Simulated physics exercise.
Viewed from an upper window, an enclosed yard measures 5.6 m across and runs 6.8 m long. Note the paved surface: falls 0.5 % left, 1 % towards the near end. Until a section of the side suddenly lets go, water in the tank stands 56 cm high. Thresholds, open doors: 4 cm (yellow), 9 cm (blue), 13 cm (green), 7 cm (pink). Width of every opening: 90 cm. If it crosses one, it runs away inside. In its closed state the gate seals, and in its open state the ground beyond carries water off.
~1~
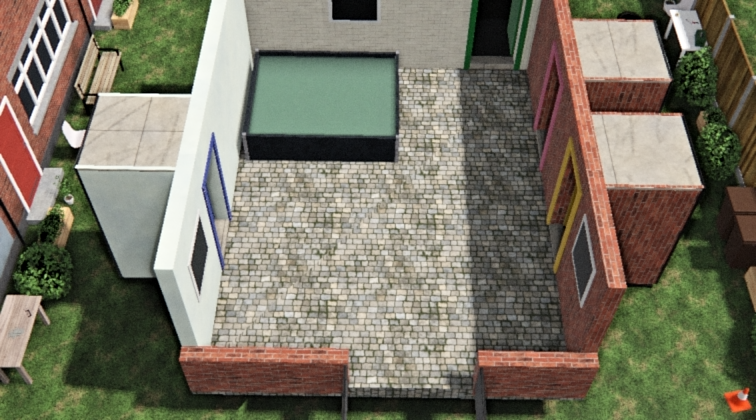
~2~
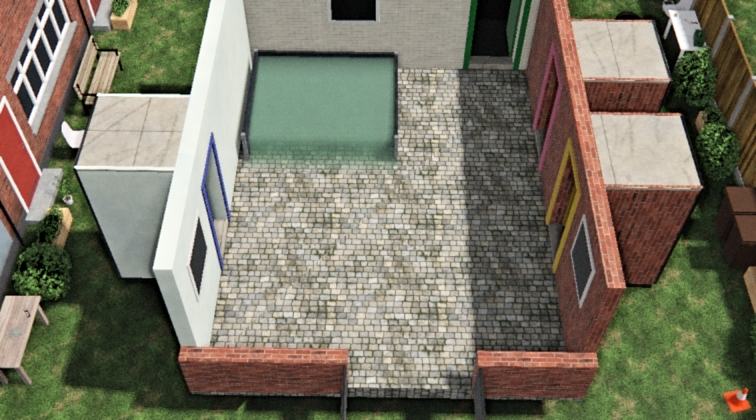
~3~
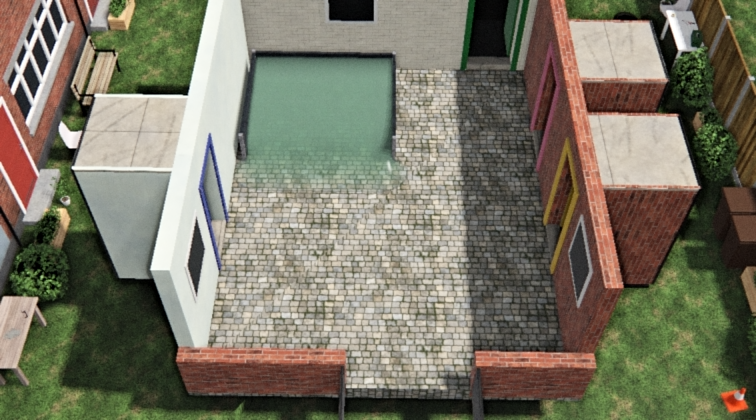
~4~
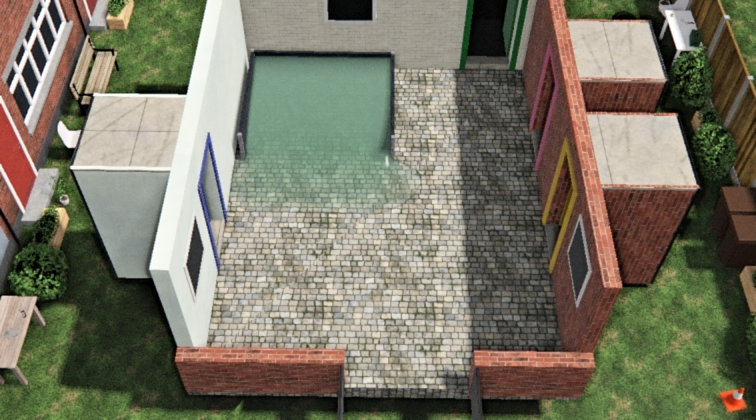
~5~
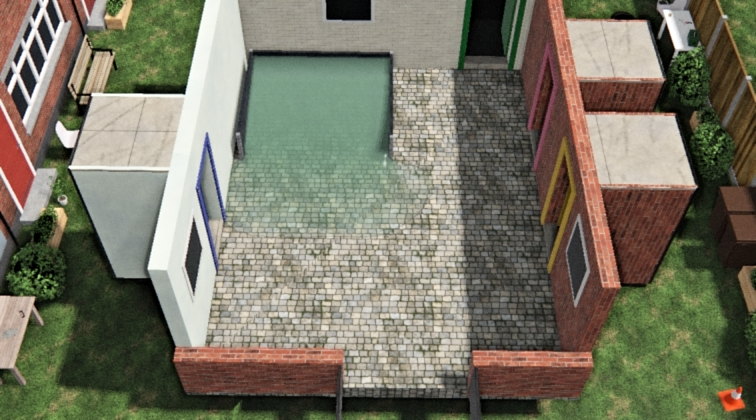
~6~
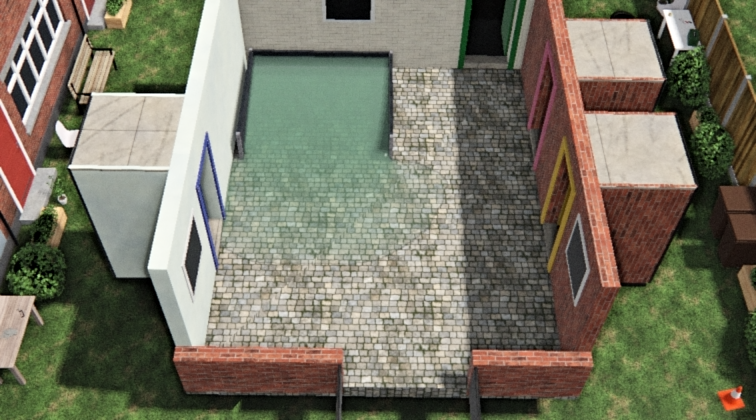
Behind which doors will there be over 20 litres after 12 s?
One by one: The yellow door lets the inflow top the limit. The blue door lets the inflow top the limit. The green door holds the inflow within the limit. The pink door holds the inflow within the limit.
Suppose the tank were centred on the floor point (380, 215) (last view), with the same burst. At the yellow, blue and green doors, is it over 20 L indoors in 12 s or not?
For the yellow door, the amount is acceptable; for the blue door, the amount is acceptable; for the green door, the amount is acceptable.
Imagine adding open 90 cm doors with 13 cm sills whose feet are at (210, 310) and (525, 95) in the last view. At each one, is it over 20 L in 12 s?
In turn: Beyond it, short of it.
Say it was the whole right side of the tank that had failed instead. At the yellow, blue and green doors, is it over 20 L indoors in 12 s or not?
Then yellow exceeds it, blue does not exceed it, green exceeds it.
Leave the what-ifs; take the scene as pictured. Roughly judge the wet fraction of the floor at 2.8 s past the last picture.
Roughly 65 % of the floor.
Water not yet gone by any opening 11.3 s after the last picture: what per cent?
About 60 per cent.
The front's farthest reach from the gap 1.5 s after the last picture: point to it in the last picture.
That's around (471, 373) in the last picture.
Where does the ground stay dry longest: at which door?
Result: Green door.
Then, 0.7 s after the last picture water covers 50 % of the floor and is deepest (24 cm) near (272, 166); yellow door not reached, blue door 12 cm at the sill, 0 L in, green door not reached, pink door not reached.
Then, 1.5 s after the last picture water covers 60 % of the floor and is deepest (45 cm) near (202, 370); yellow door not reached, blue door 15 cm at the sill, 6 L in, green door not reached, pink door not reached.
Then, 2.8 s after the last picture water covers 65 % of the floor and is deepest (34 cm) near (202, 370); yellow door 2 cm at the sill, 0 L in, blue door 11 cm at the sill, 21 L in, green door not reached, pink door not reached.
Then, 6.3 s after the last picture water covers 80 % of the floor and is deepest (16 cm) near (529, 374); yellow door 9 cm at the sill, 18 L in, blue door 11 cm at the sill, 49 L in, green door not reached, pink door 4 cm at the sill, 0 L in.
Then, 11.3 s after the last picture water covers 100 % of the floor and is deepest (10 cm) near (256, 71); yellow door 5 cm at the sill, 60 L in, blue door 5 cm at the sill, 51 L in, green door 6 cm at the sill, 0 L in, pink door 3 cm at the sill, 0 L in.
